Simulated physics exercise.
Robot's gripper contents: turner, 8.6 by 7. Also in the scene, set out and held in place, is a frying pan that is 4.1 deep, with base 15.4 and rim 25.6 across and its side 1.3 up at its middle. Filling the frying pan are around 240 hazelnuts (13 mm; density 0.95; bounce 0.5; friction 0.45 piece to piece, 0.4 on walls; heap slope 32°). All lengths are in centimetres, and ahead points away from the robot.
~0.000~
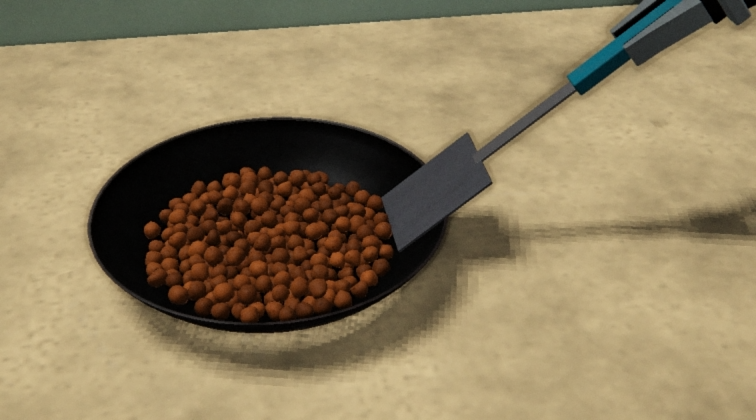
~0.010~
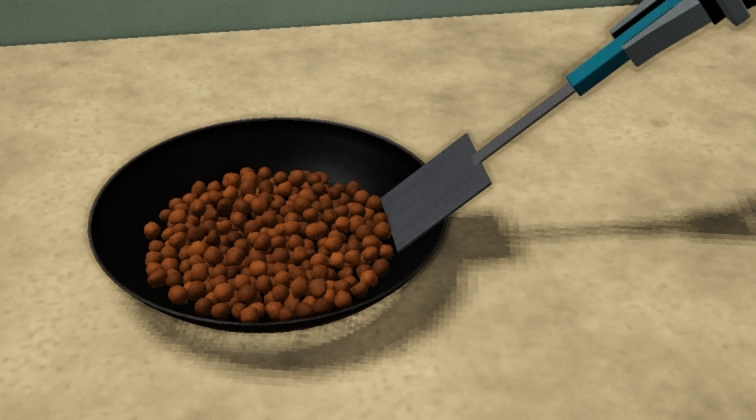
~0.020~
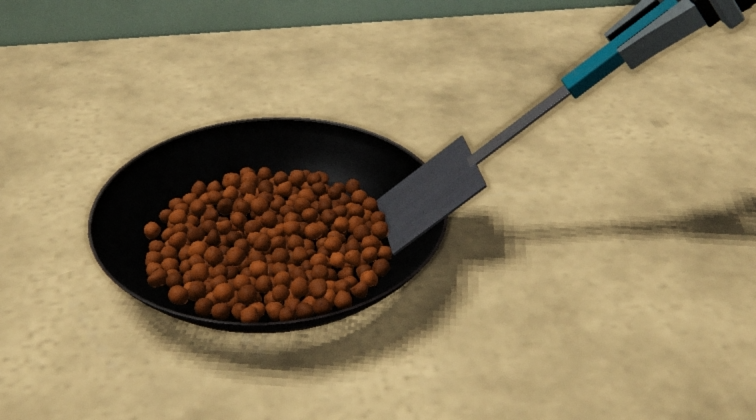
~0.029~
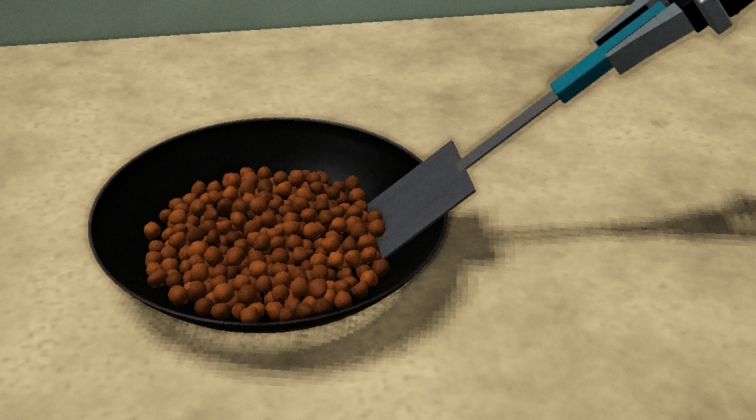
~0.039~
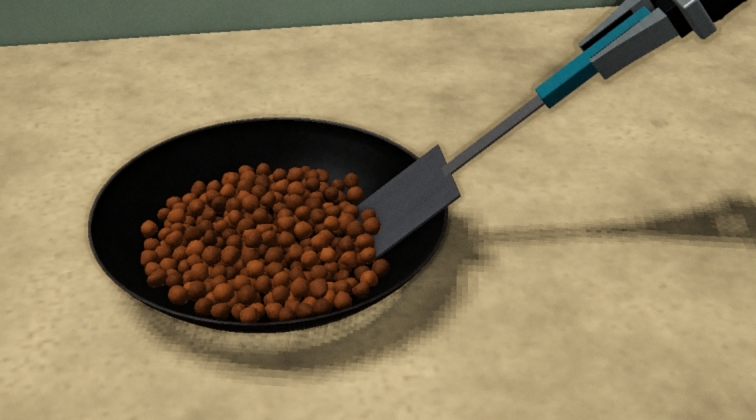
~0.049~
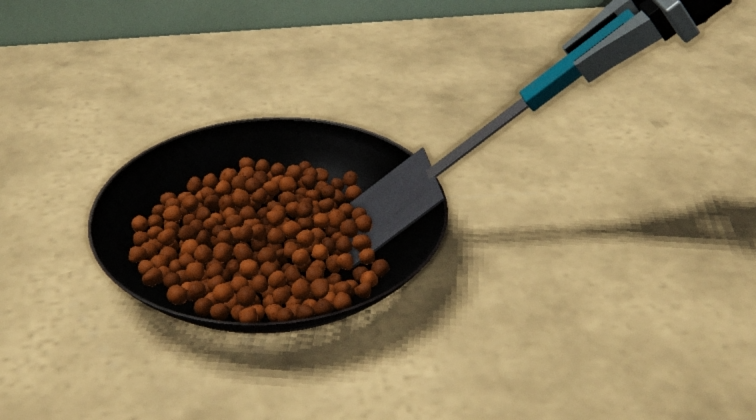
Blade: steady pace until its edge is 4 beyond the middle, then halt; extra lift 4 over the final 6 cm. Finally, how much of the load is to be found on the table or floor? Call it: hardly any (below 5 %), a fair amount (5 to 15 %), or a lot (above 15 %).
A fair amount.
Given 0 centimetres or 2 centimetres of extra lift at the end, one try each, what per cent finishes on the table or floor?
Result: Approx. 5 % and 5 %, one try each.
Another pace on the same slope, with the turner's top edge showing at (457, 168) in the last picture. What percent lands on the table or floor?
Share: Roughly 0 %.
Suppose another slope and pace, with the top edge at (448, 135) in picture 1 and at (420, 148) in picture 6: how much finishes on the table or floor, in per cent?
Around 0 per cent finishes on the table or floor.
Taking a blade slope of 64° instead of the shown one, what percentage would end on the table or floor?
Near 5 %.
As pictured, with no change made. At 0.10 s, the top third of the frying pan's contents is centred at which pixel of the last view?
The middle lies somewhere about (217, 220).
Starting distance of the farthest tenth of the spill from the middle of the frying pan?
That works out to near 90 cm.
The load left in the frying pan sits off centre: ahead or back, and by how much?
The balance point lies close to 4.0 cm ahead.
By 0.07 s, sloping 39°, highest piece 5 above the table; 239 in the frying pan.
By 0.10 s, sloping 39°, highest piece 6 above the table; 239 in the frying pan.
By 0.31 s, sloping 39°, highest piece 11 above the table; 216 in the frying pan, 21 on the table or floor, 2 on the blade or in flight.
By 1.36 s, sloping 39°, highest piece 4 above the table; 215 in the frying pan, 24 on the table or floor.
Final count, 215 in the frying pan, 24 on the table or floor. That is 10 % on the table or floor.
